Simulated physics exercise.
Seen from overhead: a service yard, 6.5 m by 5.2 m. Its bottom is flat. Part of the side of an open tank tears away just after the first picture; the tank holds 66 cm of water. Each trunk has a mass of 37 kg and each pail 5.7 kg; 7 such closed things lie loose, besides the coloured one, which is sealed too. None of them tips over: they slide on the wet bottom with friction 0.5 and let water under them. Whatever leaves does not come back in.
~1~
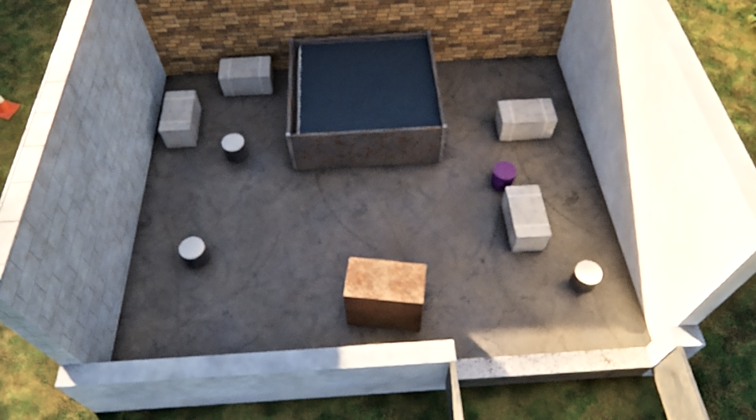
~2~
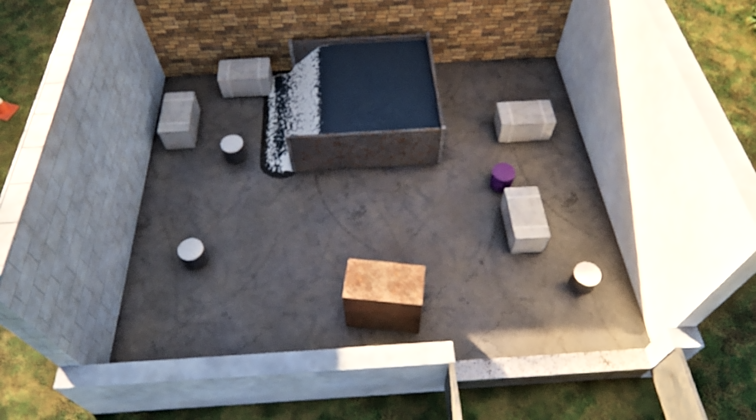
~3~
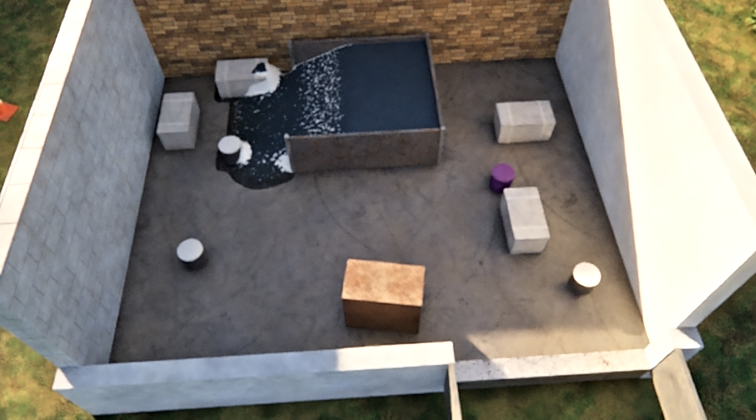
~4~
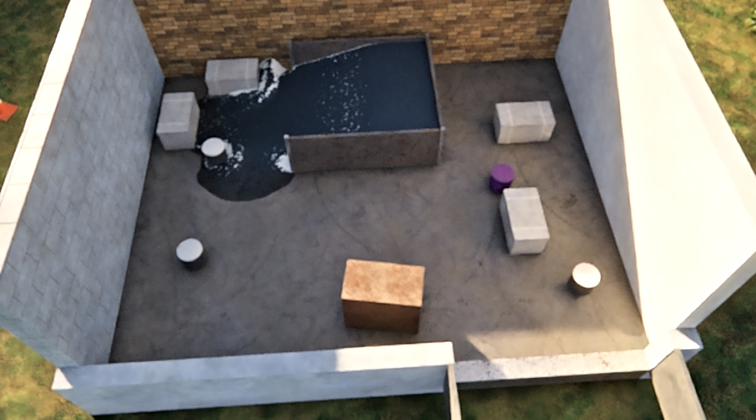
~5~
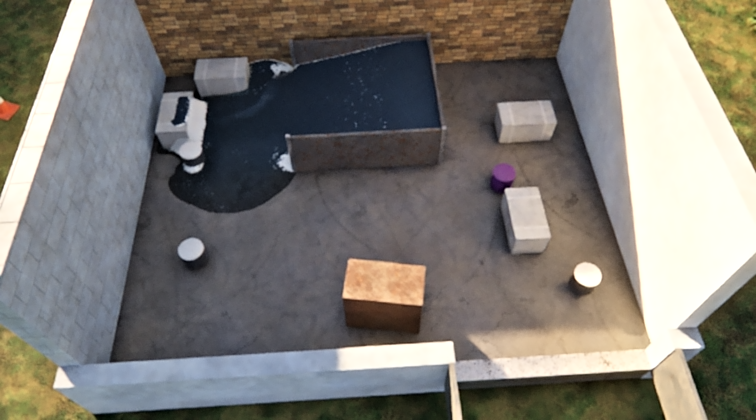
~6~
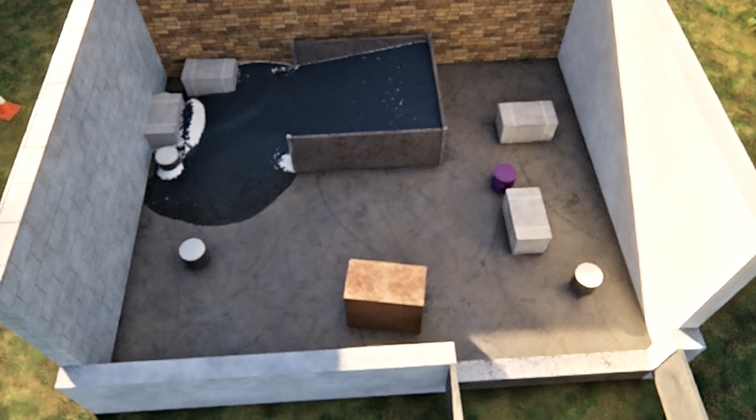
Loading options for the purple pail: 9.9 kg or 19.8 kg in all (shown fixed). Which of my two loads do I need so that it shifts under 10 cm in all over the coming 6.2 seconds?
You need only the lighter load.
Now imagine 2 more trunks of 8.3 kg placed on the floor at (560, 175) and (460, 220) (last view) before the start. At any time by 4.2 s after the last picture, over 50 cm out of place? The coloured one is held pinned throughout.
Results, in sequence: Not exceeded / not exceeded.
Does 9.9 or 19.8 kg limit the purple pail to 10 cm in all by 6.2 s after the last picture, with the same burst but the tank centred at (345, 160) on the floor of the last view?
Lab note - in that case: Lighter mass suffices.
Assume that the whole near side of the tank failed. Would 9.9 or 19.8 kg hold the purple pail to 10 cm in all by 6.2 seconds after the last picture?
Under that change, the first option suffices.
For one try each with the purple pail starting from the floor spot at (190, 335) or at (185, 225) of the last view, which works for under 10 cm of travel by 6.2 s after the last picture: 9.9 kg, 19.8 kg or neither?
Try 1: Both insufficient. Try 2: Both insufficient.
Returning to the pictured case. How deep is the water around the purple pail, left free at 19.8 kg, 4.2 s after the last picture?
0 cm, roughly.
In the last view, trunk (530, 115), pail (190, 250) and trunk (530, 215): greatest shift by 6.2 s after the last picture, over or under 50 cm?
Shift vs threshold, in turn: Stays inside / goes outside / stays inside.
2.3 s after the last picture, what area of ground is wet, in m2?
Somewhere about 17 m2, give or take.
Then, 0.6 s after the last picture the purple pail would be 0 cm from its start with 9.9 kg and 0 cm from its start with 19.8 kg; 0 cm of water round it then.
Then, 2.3 s after the last picture the purple pail would be 0 cm from its start with 9.9 kg and 0 cm from its start with 19.8 kg; 0 cm of water round it then.
Then, 4.2 s after the last picture the purple pail would be 0 cm from its start with 9.9 kg and 0 cm from its start with 19.8 kg; 0 cm of water round it then.
Then, 6.2 s after the last picture the purple pail would be 0 cm from its start with 9.9 kg and 0 cm from its start with 19.8 kg; 6 cm of water round it then.
